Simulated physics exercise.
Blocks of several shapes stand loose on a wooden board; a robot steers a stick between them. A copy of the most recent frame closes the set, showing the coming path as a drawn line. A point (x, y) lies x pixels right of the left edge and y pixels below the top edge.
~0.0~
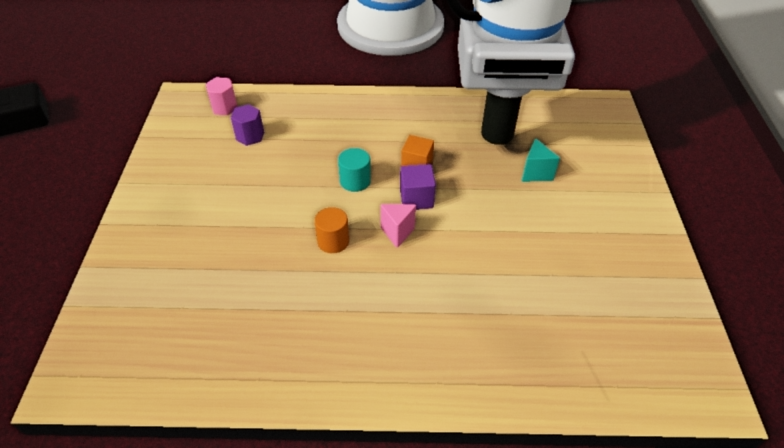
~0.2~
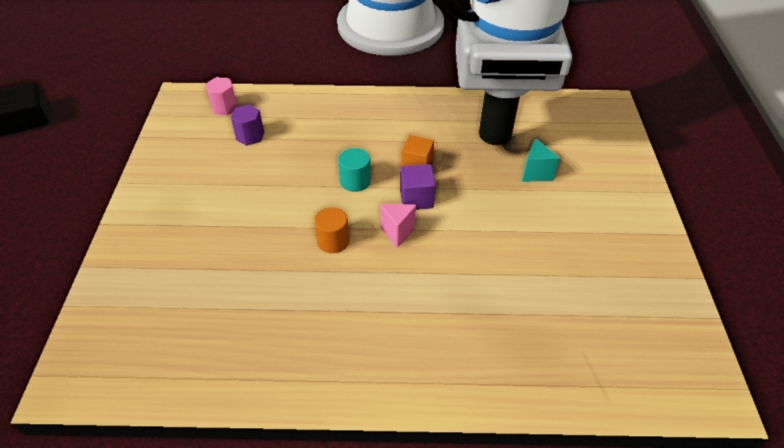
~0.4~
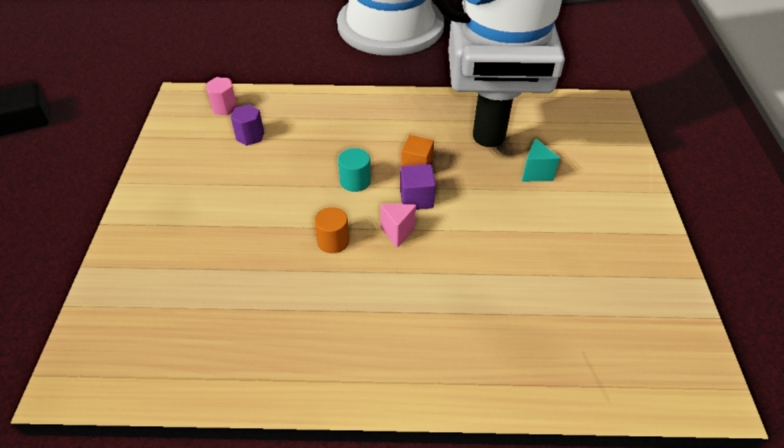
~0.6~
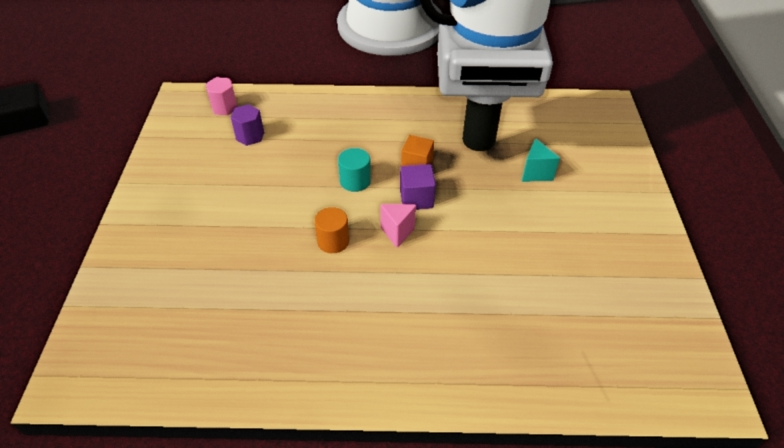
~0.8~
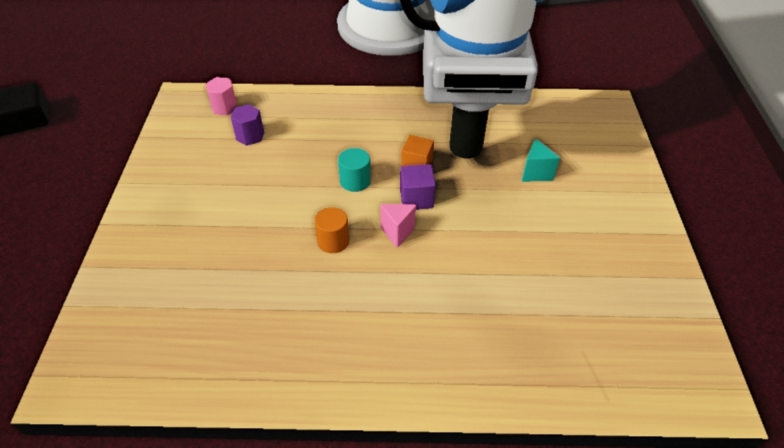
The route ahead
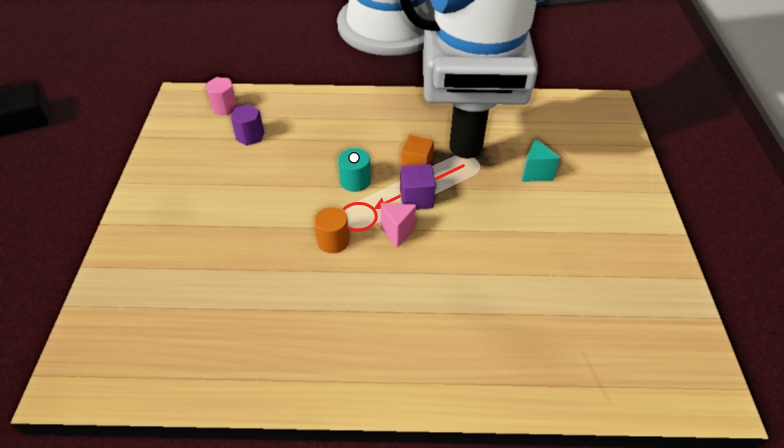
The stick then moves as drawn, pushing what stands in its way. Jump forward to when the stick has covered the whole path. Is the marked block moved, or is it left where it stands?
That block is not shifted.
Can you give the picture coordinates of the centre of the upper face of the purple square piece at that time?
Around (365, 219).
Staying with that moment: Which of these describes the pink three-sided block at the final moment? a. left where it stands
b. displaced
The correct letter is b.
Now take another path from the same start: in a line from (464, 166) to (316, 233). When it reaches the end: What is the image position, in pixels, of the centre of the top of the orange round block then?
Its top middle is near (312, 238).
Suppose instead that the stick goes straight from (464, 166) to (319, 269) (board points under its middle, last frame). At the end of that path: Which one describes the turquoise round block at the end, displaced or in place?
By then it is still where it was.
The line goes from (464, 166) to (358, 216); the dot is on the turquoise round block.
What follows on the original path. One third of the way, stick at (431, 165); purple square piece at (410, 181); orange square piece at (405, 146), turned 30° clockwise.
Two thirds of the way, stick at (395, 182); pink three-sided block at (396, 221), turned 45° anticlockwise; purple square piece at (384, 202), turned 40° anticlockwise; orange square piece at (402, 146), turned 40° clockwise.
At the end, stick at (358, 200); turquoise round block unmoved; pink three-sided block at (398, 226), turned 70° anticlockwise; purple square piece at (365, 219), turned 100° anticlockwise; orange square piece at (402, 146), turned 40° clockwise.
